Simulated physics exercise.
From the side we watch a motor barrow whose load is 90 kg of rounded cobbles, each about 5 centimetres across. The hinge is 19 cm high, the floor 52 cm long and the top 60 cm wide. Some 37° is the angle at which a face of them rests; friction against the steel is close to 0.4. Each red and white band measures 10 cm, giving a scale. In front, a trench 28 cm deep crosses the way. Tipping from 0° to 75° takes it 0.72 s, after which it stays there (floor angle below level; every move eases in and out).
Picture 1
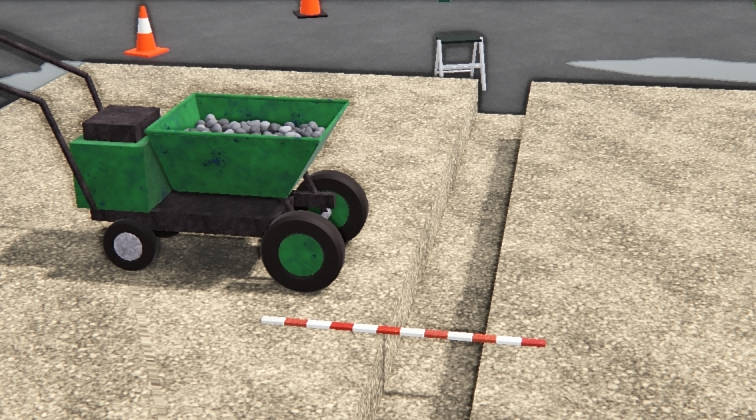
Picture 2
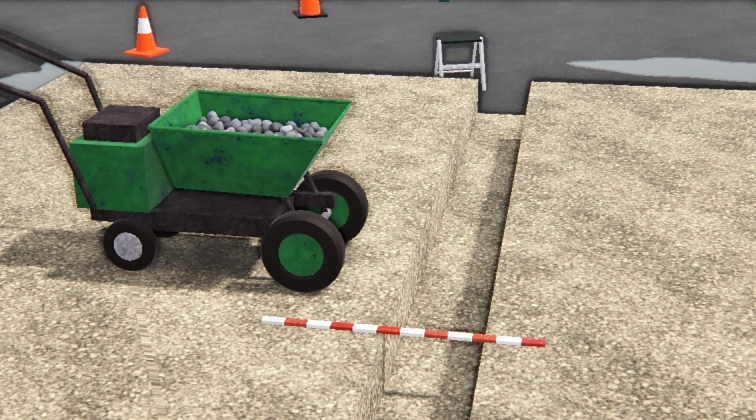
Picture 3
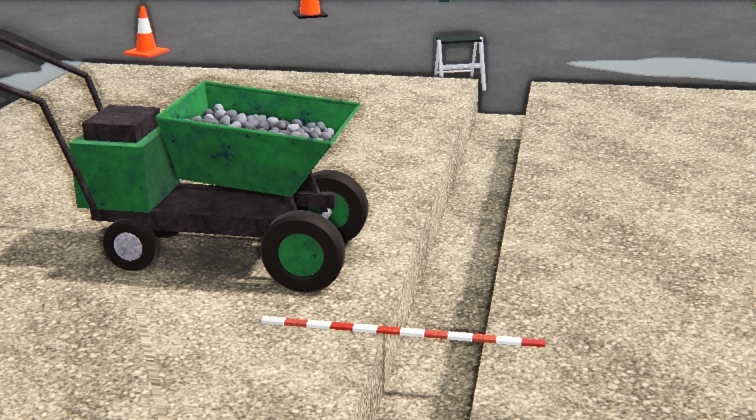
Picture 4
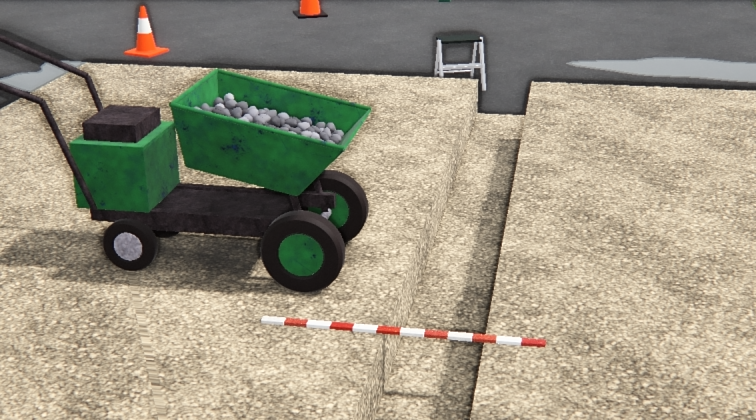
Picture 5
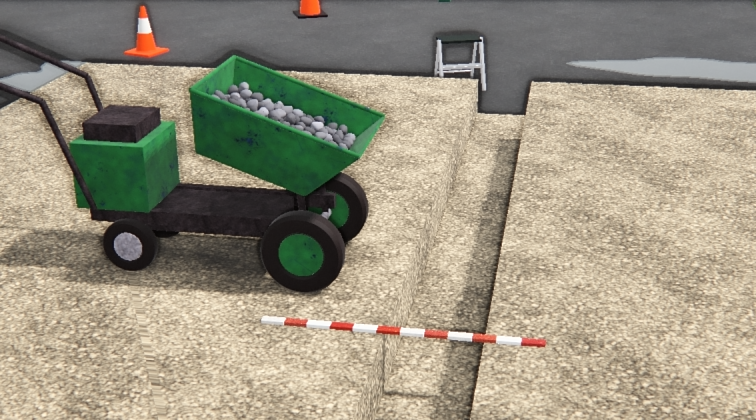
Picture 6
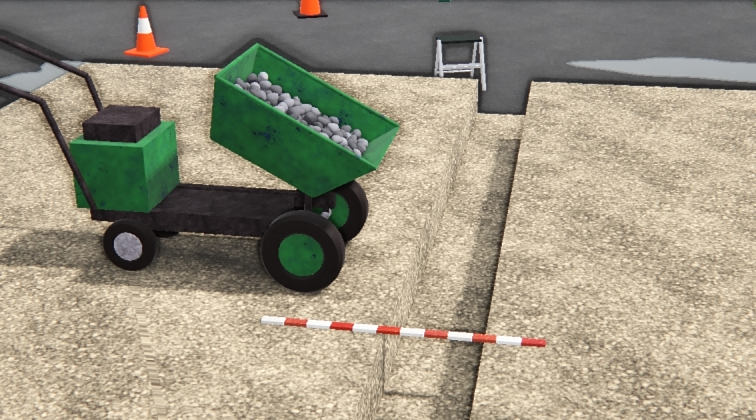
A green skip full of grey cobbles tilts steadily down to the right on a motor barrow.
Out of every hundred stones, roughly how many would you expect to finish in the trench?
Close to 67 in every hundred.
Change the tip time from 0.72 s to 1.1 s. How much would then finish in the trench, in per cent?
Roughly 85 per cent.
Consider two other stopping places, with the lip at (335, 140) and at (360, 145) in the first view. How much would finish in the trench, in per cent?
50 and 30 %.
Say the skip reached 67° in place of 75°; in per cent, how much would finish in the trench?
It would come to about 55 percent.
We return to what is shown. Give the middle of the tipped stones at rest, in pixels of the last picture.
Their middle lands near (479, 316).
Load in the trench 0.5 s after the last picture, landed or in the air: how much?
Some 30 per cent.
Then, 0.2 s after the last picture the floor is at 63°, 100 % in the skip; the foremost stones are at (407, 196).
Then, 0.5 s after the last picture the floor is at 75°, 66 % in the skip, 30 % in the trench, 4 % past the trench; the foremost stones are at (507, 287).
Then, 0.9 s after the last picture the floor is at 75°, 20 % in the skip, 47 % in the trench, 34 % past the trench; the foremost stones are at (667, 292).
Then, 2.8 s after the last picture the floor is at 75°, 0 % in the skip, 67 % in the trench, 33 % past the trench; the foremost stones are past the picture's edge.
